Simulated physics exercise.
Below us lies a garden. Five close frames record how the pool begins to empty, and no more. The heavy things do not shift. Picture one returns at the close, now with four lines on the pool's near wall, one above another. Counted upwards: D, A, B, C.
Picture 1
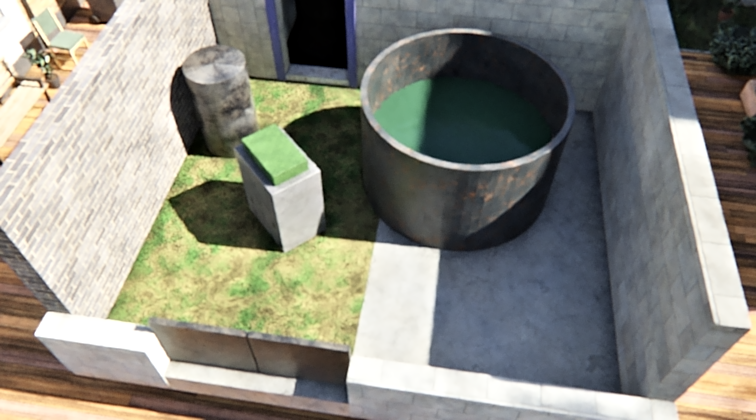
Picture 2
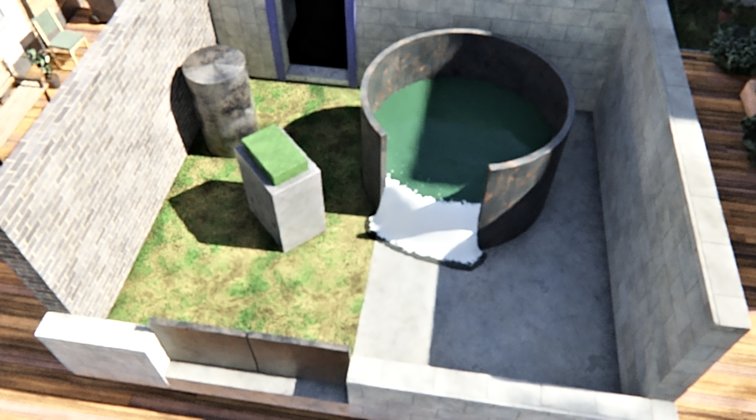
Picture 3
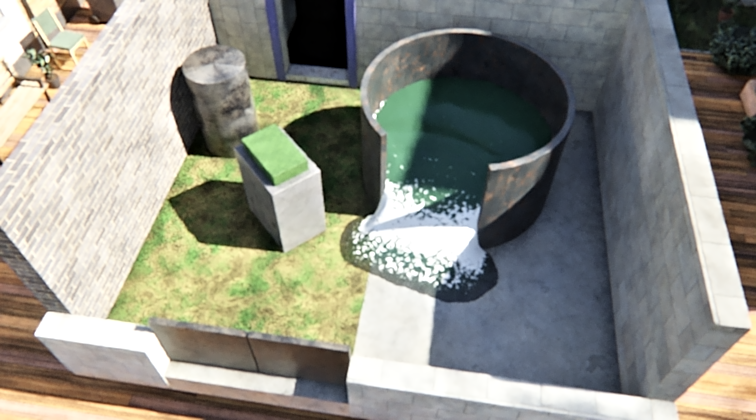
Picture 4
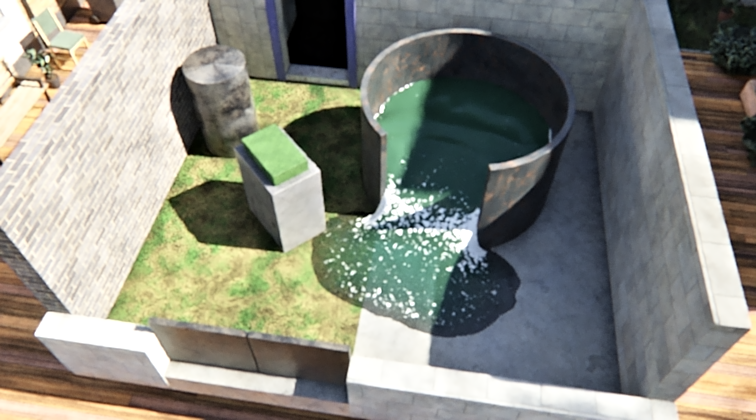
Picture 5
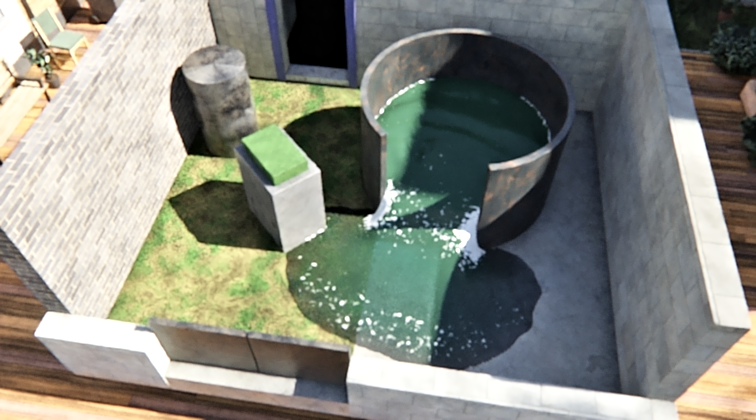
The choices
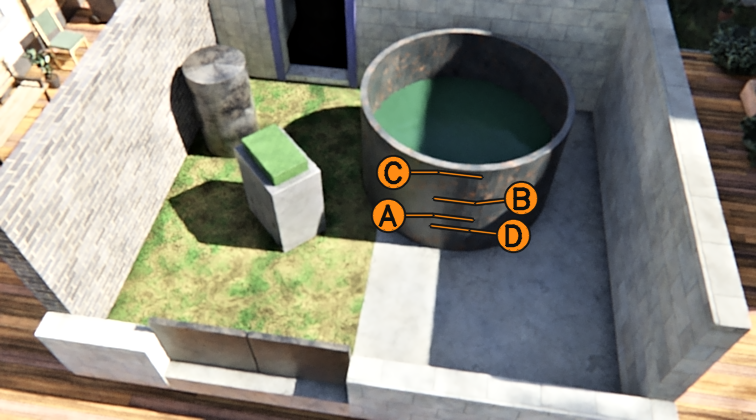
Large round metal tank of green water opening at the front, water pouring out and spreading across the walled garden's paving and grass.
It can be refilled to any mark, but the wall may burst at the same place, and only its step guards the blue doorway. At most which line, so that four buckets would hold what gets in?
A.
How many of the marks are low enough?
Two of them.
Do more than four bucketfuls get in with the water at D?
No, that is safe.
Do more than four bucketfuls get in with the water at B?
Yes, that goes wrong.
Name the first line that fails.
Here it is line B.
In orange, A at (452, 217); B at (455, 201); C at (459, 174); D at (450, 228); from the bottom up D, A, B, C.
With A, a bucket or two gets in.
With B, about 11 bucketfuls get in.
With C, dozens of bucketfuls pour in.
With D, nothing gets over.
